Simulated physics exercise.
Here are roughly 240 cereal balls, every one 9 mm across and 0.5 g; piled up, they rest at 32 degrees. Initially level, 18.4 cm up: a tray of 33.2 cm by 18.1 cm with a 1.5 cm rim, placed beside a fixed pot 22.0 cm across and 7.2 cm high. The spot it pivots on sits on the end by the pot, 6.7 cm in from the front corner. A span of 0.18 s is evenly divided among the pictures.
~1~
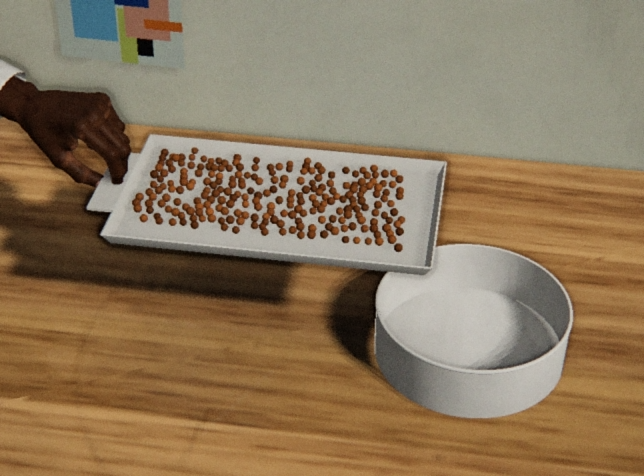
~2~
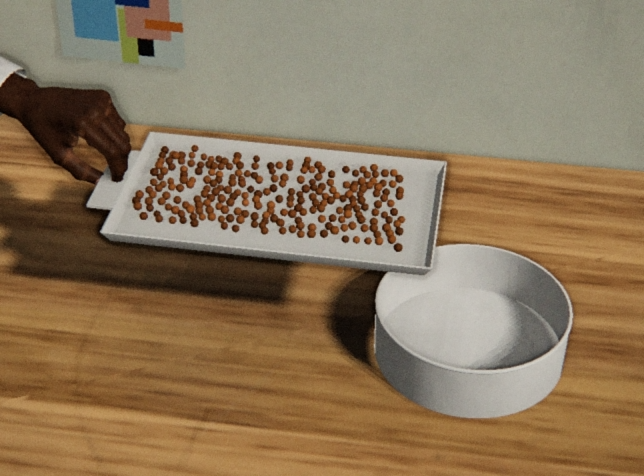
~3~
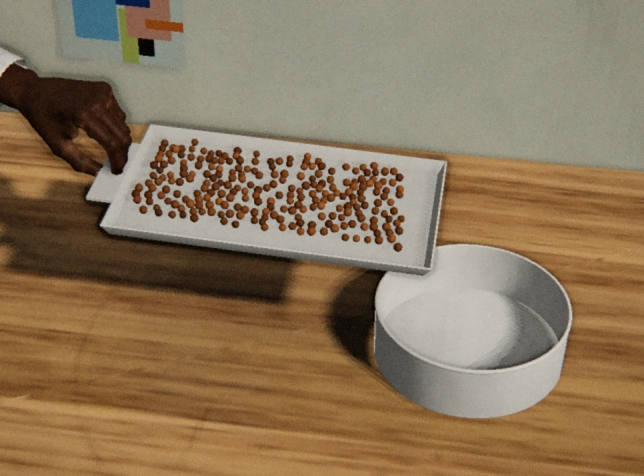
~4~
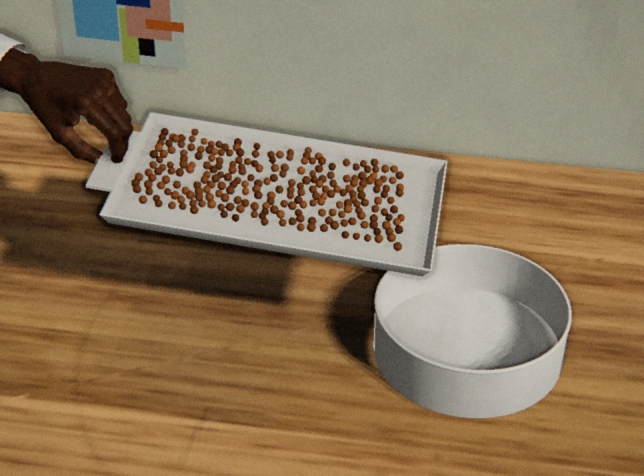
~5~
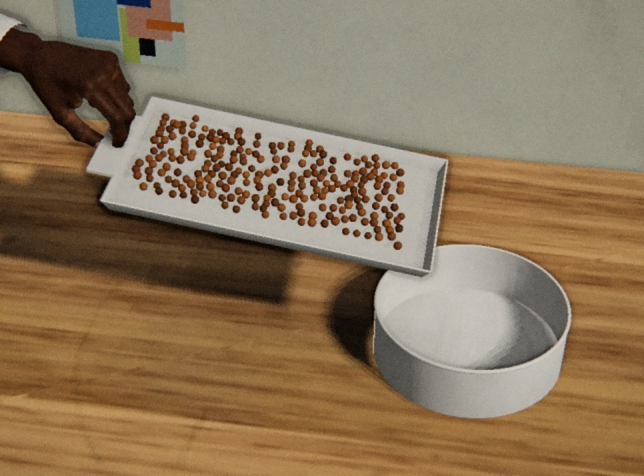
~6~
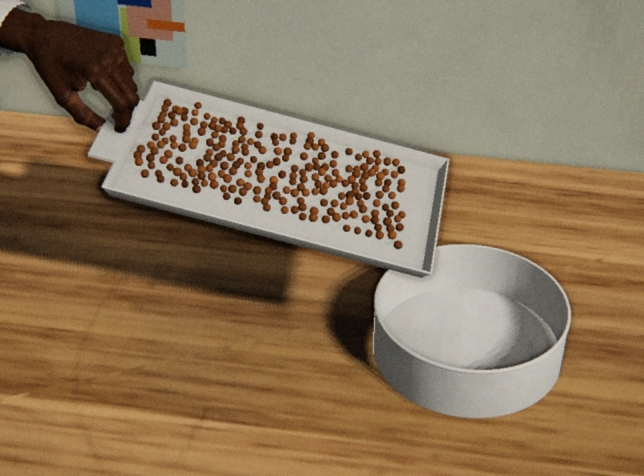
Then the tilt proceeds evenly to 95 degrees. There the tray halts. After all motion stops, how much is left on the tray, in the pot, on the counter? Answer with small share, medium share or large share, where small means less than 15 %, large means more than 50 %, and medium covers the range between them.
Tray - small share; pot - large share; counter - medium share.
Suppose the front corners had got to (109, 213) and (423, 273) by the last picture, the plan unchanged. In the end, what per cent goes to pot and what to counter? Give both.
Pot: 20, counter: 80.
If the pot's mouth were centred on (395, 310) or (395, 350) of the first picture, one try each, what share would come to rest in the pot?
45 and 65 %.
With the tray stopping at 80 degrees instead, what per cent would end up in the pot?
Roughly 65 %.
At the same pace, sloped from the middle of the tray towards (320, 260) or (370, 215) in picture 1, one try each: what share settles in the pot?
25 and 90 %.
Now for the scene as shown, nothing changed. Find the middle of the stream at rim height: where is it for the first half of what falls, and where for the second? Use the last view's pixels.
I'd mark about (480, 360) for the first half, then (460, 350) for the second.
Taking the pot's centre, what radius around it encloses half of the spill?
Roughly 20 centimetres.
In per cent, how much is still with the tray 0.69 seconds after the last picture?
Close to 20 in a hundred.
Then, 0.41 s after the last picture, tilt 52 degrees; the tray holds 100 %, the pot 0 %.
Then, 0.69 s after the last picture, tilt 79 degrees; the tray holds 20 %, the pot 30 %.
Then, 1.07 s after the last picture, tilt 95 degrees; the tray holds 0 %, the pot 65 %.
In the end, tray 0 %, pot 65 %, counter 35 %.
